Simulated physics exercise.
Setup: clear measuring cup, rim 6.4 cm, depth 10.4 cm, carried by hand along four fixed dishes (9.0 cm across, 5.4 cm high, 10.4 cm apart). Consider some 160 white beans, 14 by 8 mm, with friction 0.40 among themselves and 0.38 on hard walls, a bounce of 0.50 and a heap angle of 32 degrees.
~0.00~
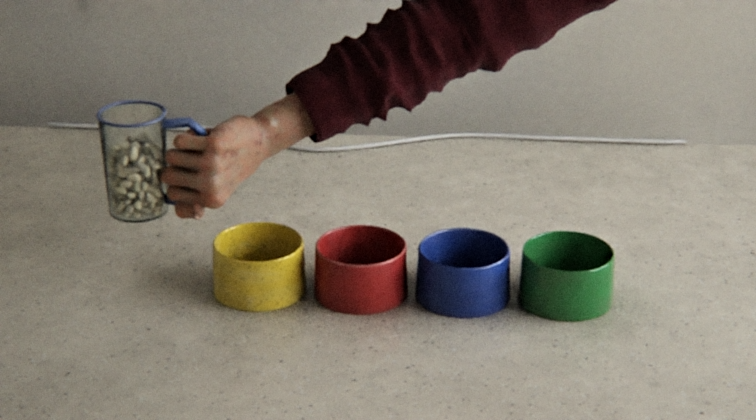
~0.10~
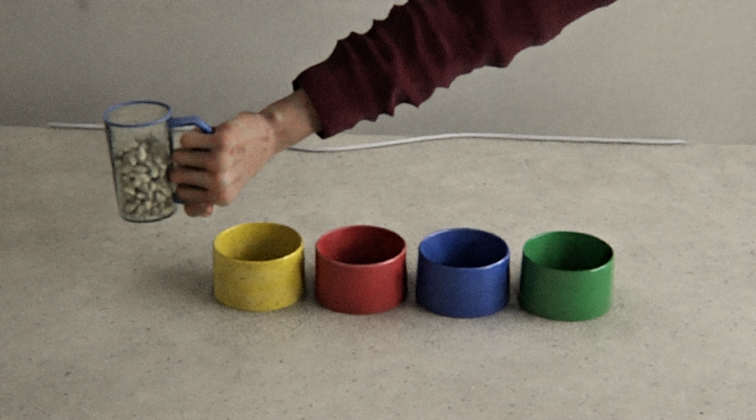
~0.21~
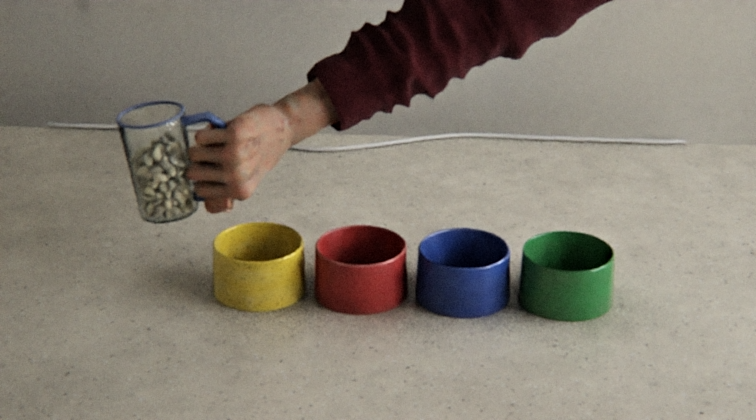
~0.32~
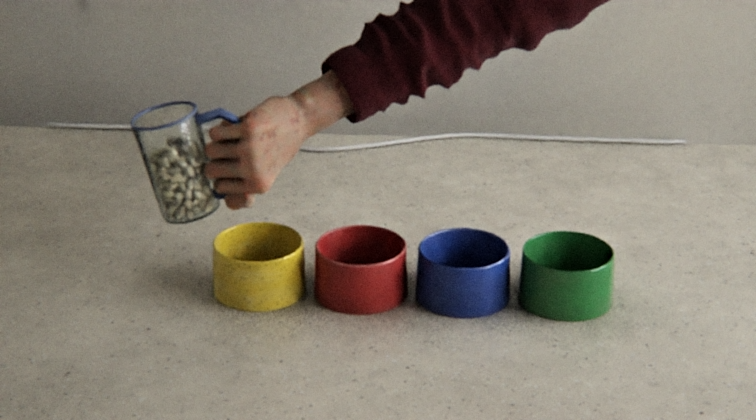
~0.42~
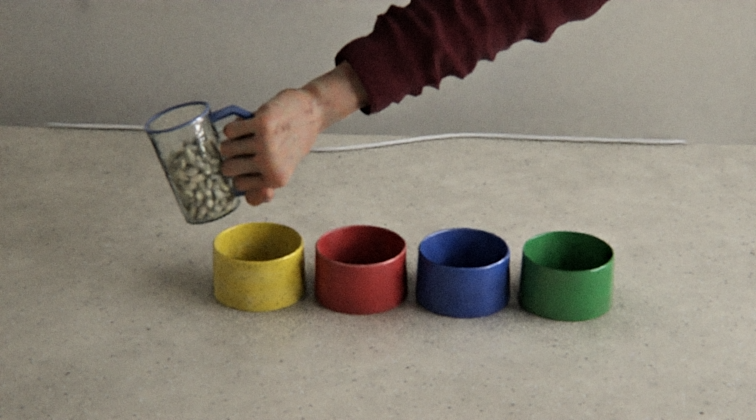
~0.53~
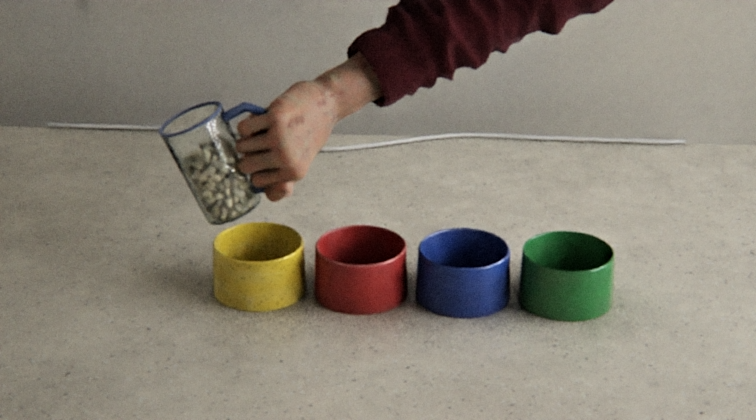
A hand in a dark red sleeve moved a clear measuring cup of white beans to the right, steadily tilting it leftward, behind a row of yellow, red, blue and green dishes.
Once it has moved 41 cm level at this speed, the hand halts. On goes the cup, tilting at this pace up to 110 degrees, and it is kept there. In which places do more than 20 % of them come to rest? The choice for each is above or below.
Red dish - below it, blue dish - above it, green dish - below it, yellow dish - below it, counter - below it.
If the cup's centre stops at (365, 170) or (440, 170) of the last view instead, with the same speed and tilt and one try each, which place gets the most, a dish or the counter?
First try: Counter; second try: Red.
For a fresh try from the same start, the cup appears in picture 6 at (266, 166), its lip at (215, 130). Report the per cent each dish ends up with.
In the end red holds 0, blue holds 100, green holds 0, yellow holds 0.
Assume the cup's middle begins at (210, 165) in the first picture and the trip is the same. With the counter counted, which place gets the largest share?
Largest amount ends at green.
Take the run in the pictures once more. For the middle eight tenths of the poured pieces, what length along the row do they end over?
Roughly 5 cm of the row.
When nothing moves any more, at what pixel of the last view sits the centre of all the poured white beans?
Close to pixel (468, 277).
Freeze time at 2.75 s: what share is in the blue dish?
Estimate to date: Some 45 %.
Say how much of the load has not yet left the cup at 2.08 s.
Somewhere close to 100 percent.
Then, at 1.46 s, tilt 66 degrees; cup holds 100 %.
After 2.08 s, tilt 96 degrees; cup holds 100 %.
After 2.75 s, tilt 110 degrees; cup holds 50 %, blue 45 %.
At rest (4.4 s), red 0 %, blue 100 %, green 0 %, yellow 0 %, counter 0 %.
